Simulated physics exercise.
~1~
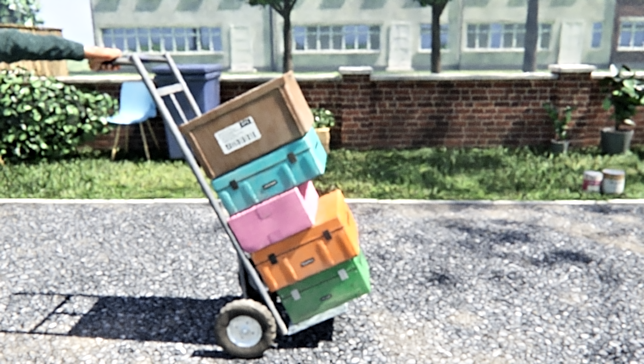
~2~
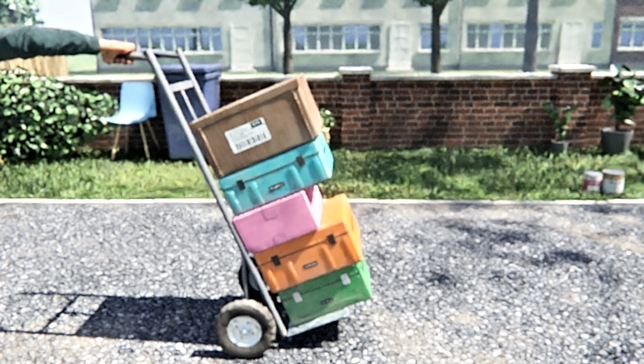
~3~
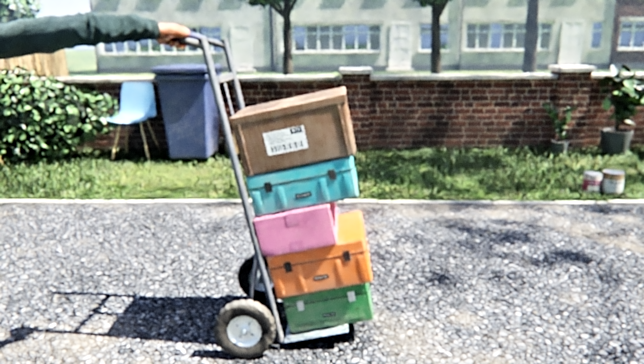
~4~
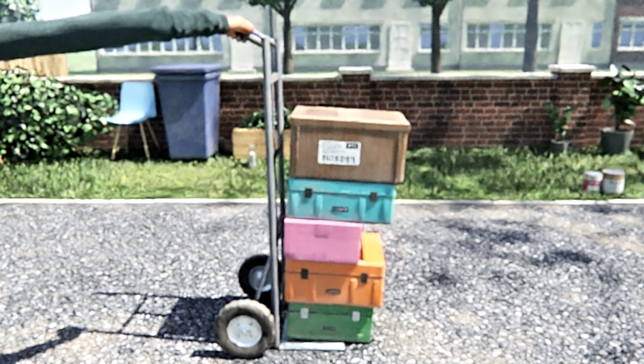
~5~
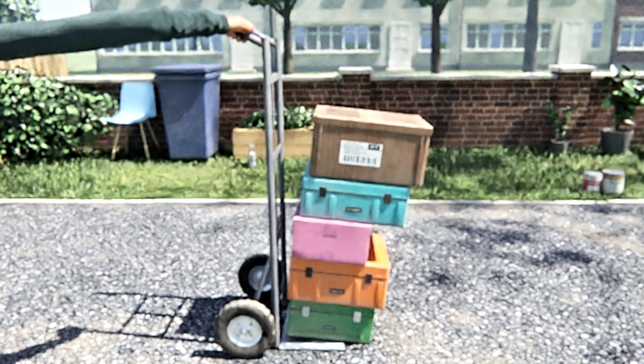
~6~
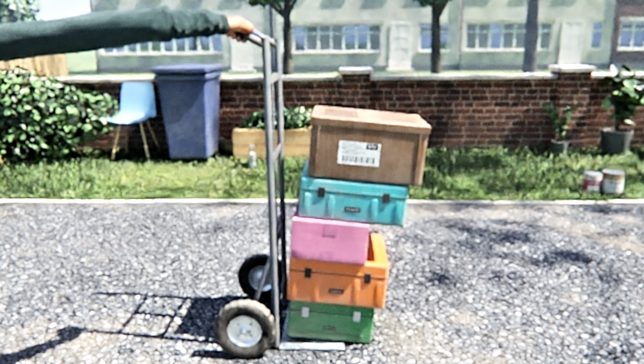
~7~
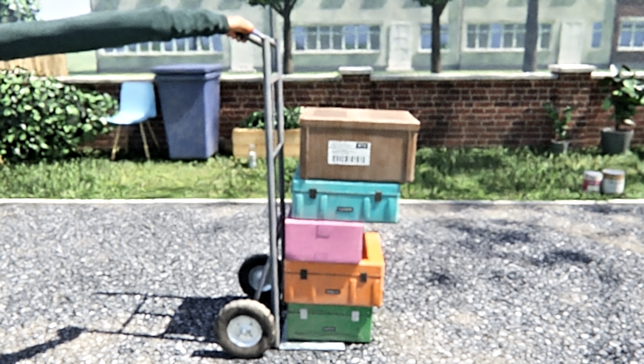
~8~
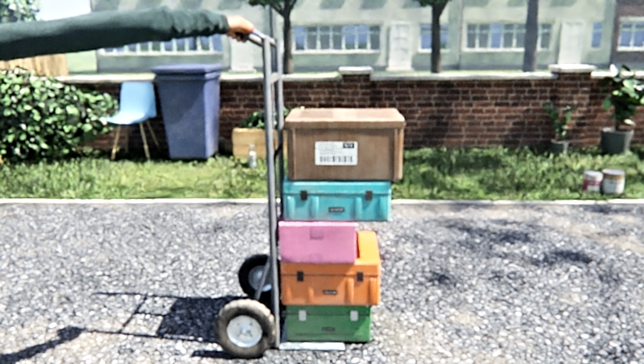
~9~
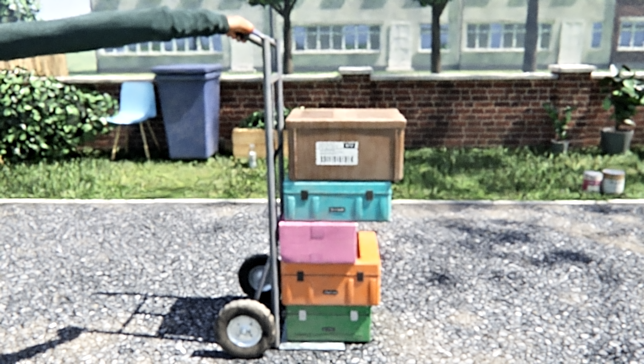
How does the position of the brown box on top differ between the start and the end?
At the start it sits tilted on the leaning stack, and by the end it is further to the right and slightly lower, sitting level on top of the upright stack.
